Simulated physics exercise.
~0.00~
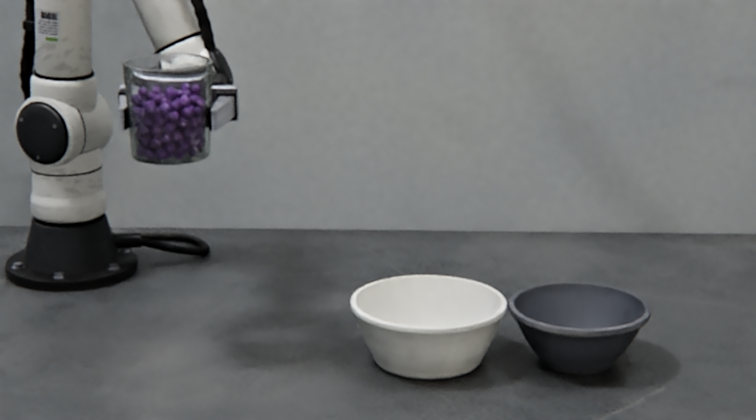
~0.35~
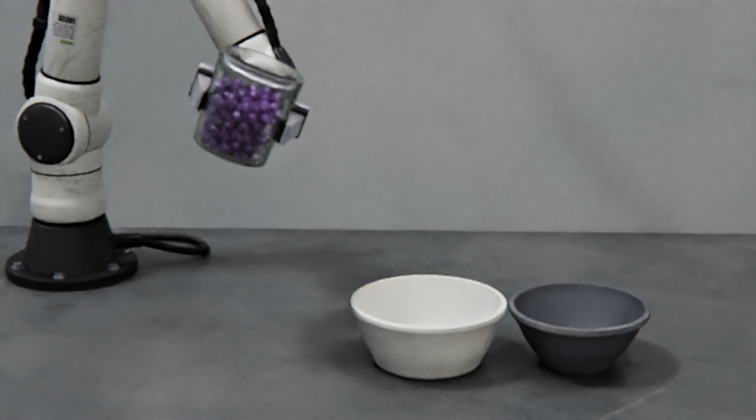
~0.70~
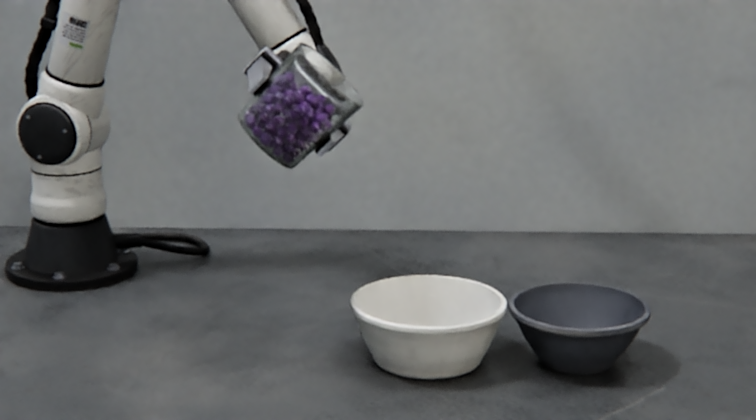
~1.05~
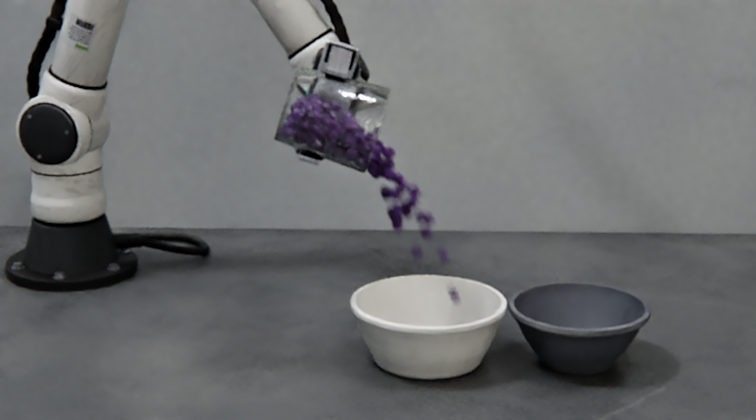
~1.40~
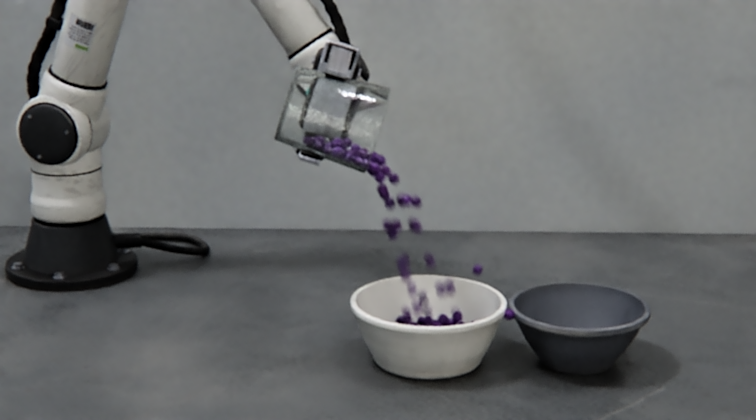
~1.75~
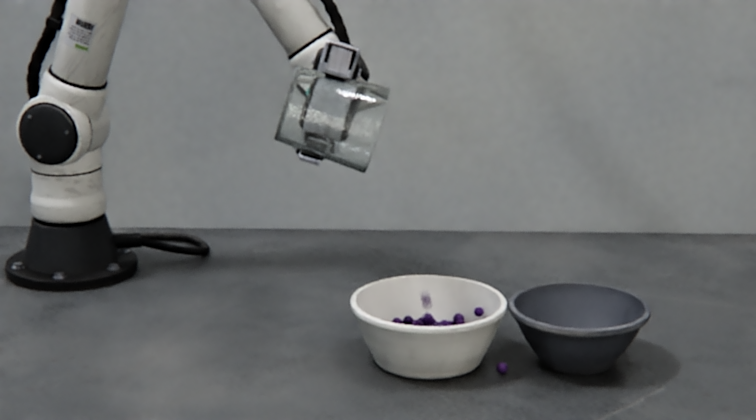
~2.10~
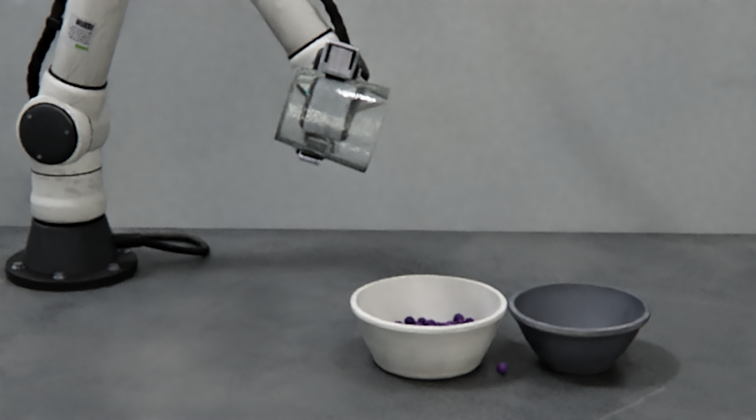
On a dark grey table top against a plain grey wall, seen from the side by a still camera, a white robot arm on the left holds a clear cup full of purple beads. A white bowl stands right of centre, with a dark grey bowl close beside it on the right. The arm carries the cup to the right, tipping it forward as it goes. Beads spill from the tilted cup and stream down into the white bowl, a few bouncing near its rim. The cup empties and stays tipped, with the beads resting in the white bowl, one on the table between the bowls, and none visible in the grey bowl.
